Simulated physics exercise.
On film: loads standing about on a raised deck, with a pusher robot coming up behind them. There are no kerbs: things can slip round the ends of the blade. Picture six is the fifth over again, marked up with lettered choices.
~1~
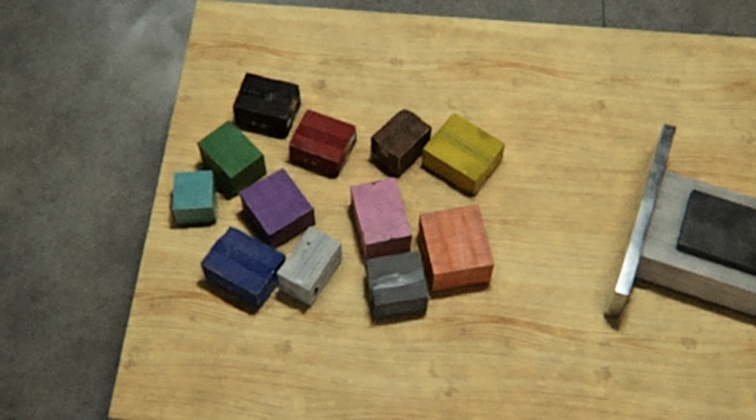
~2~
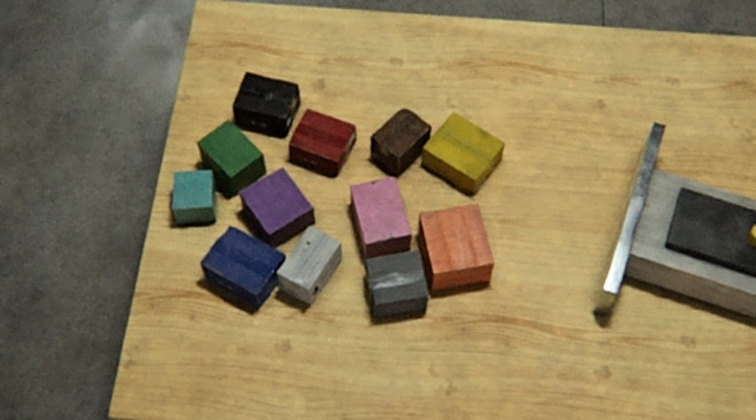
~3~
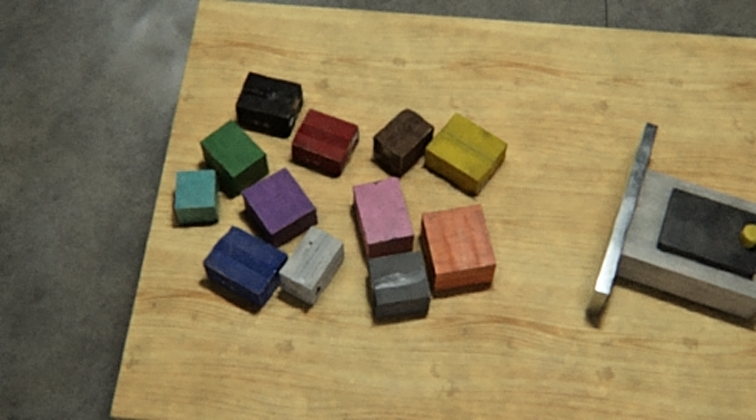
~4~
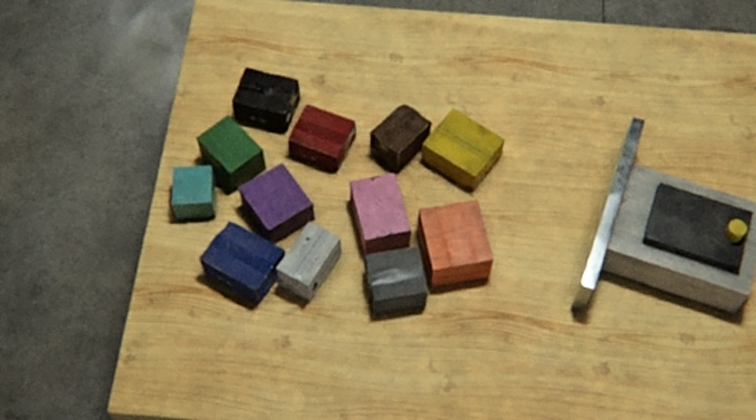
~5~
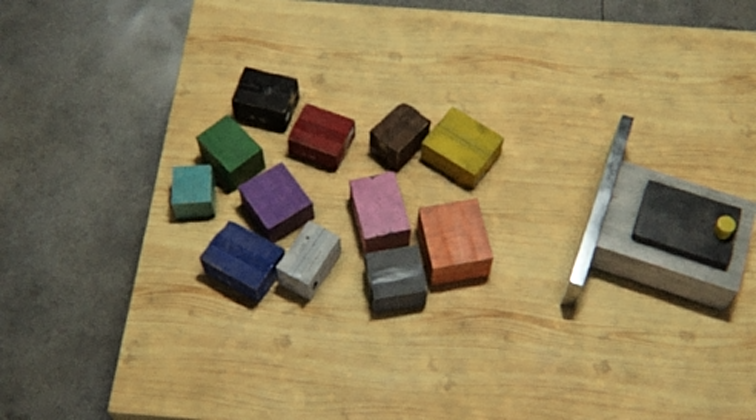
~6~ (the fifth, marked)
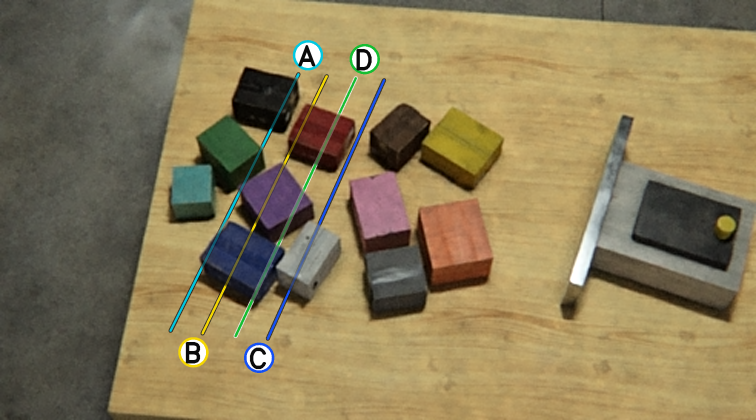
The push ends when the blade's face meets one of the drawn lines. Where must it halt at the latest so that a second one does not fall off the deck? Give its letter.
It can go as far as C.
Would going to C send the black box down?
No.
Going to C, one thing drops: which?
The turquoise crate.
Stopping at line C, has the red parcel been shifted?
By then, yes.
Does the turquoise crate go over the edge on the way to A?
Yes.
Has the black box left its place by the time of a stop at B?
By then, yes.
On the marked copy, A at (239, 194); B at (269, 196); C at (330, 201); D at (299, 199).
Taking C. A third of the way, robot (581, 213); grey box (388, 280); orange crate (442, 235).
Two thirds of the way, robot (482, 205); black box (253, 94); purple crate (248, 200).
When it is over, robot (406, 200); turquoise crate over the edge; green crate (170, 138); one fallen.
As for the rest, A drops seven; B drops four; D drops three.
